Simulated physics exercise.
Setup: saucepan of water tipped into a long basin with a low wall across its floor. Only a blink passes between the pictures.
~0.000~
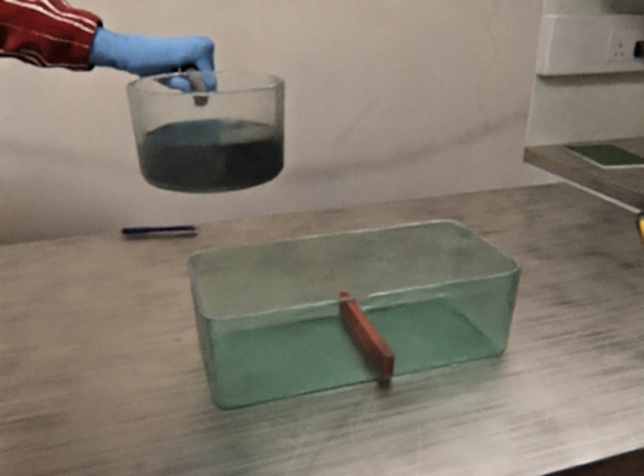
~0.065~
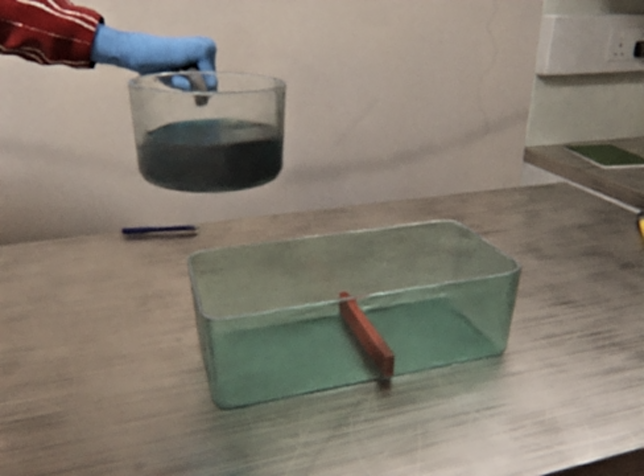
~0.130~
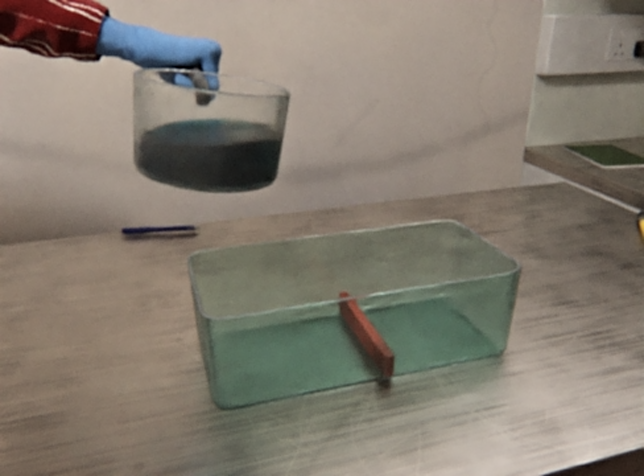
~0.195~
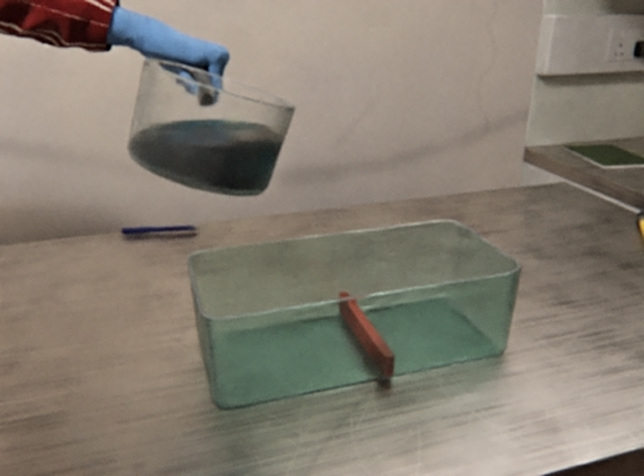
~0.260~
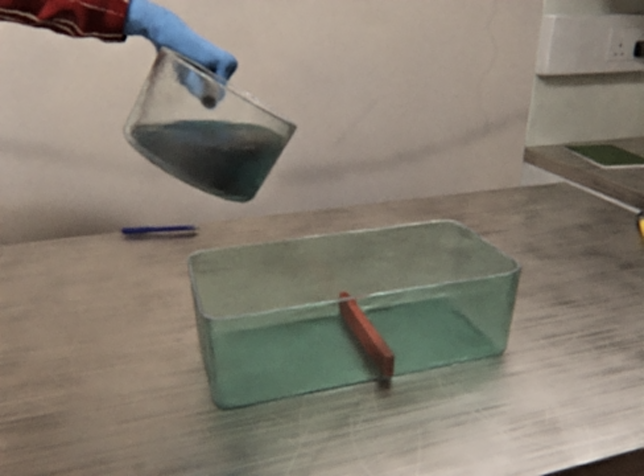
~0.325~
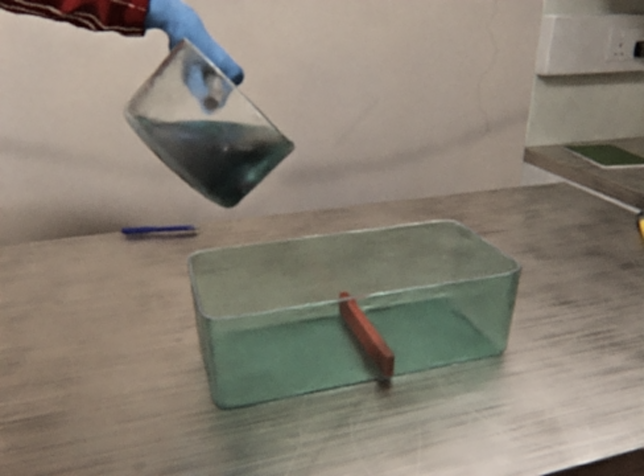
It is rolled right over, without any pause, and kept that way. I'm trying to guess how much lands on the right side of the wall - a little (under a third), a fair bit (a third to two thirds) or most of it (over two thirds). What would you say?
I would say a little, under a third.
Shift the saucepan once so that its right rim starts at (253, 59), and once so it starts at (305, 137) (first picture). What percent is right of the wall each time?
Around 15 percent first, around 15 percent second.
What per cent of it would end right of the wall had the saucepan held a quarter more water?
I'd put it at some 15 %.
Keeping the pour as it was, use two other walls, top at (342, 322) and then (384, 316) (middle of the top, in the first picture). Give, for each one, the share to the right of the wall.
Result: 25 % first, 10 % second.
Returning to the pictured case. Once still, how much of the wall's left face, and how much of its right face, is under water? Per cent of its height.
Left side: Approx. 60 %; right side: Approx. 10 %.
A moment on, the saucepan is tipped on its side and 39 per cent is still to pour, 19 is left of the wall and 0 right of it.
Next, the saucepan is tipped right over and 13 per cent is still to pour, 67 is left of the wall and 4 right of it.
Then the saucepan is tipped right over and 2 per cent is still to pour, 79 is left of the wall and 11 right of it.
Later the saucepan is tipped right over and 0 per cent is still to pour, 83 is left of the wall and 12 right of it.
At rest 84 per cent lies left of the wall, 13 right of it and 4 outside.
